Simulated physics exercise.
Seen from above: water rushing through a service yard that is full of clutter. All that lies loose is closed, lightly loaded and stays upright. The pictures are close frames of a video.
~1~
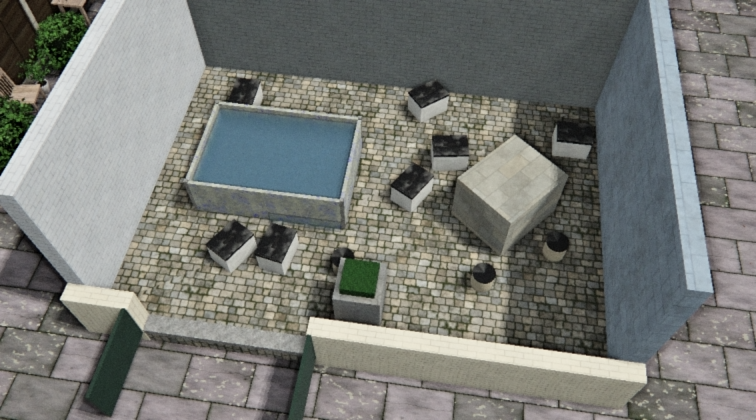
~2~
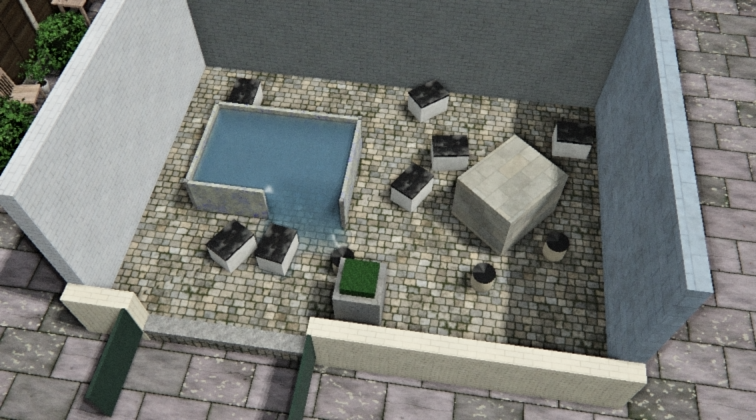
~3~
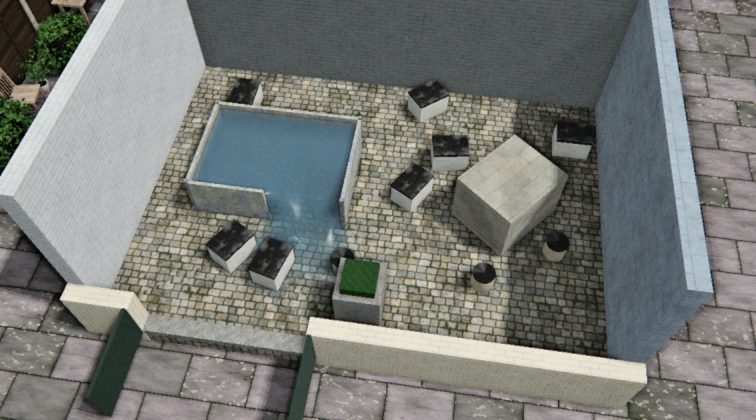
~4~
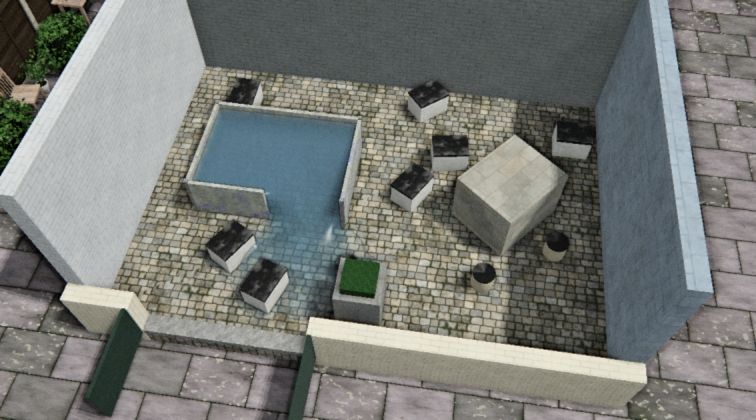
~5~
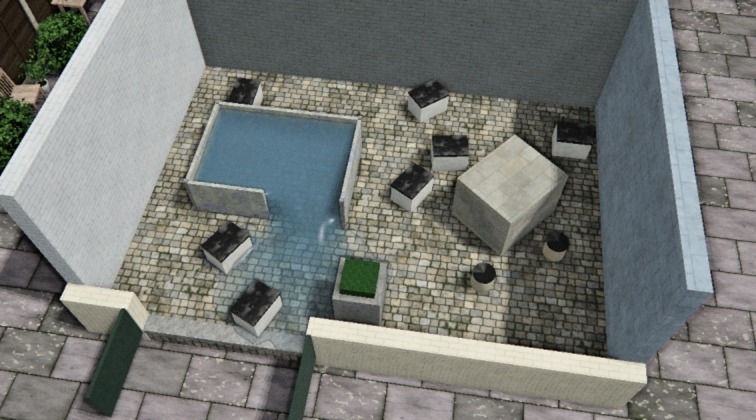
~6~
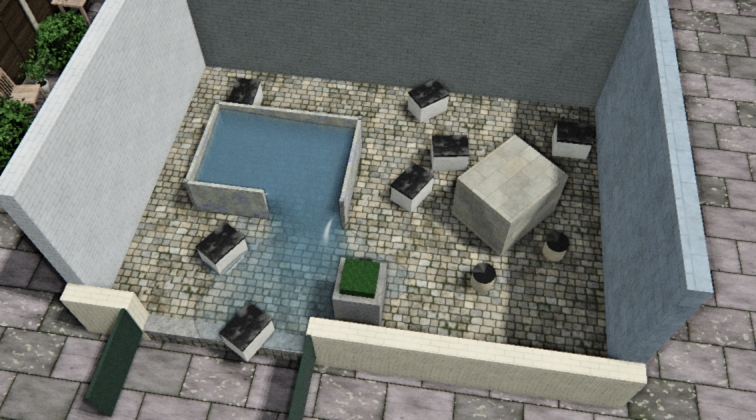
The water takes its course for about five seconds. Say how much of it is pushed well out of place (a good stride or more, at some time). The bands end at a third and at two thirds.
That comes to under a third.
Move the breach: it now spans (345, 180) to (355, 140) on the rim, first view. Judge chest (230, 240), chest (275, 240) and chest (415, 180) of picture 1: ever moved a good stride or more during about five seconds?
As listed: No, less than that, moved that far.
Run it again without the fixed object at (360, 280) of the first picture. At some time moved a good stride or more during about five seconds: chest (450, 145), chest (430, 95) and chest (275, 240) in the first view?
As listed: Less than that, no, pushed that far.
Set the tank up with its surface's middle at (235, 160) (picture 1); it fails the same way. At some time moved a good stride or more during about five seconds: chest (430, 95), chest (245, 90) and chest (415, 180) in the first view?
As listed: Under that, less than that, under that.
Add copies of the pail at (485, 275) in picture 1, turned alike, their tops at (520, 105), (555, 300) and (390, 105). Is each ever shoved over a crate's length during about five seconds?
One after the other: Short of that, yes, not that far.
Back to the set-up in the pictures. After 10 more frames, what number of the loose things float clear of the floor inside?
I count 1.
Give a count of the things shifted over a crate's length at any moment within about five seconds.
It comes to 3.
A moment on, 2 of 10 are well off their spots; 0 afloat.
Next, 3 of 10 are well off their spots; 1 afloat.
Later, 3 of 10 are well off their spots; 1 afloat.
In the end, 3 of 10 are well off their spots, and 3 have been at some point; 2 afloat.
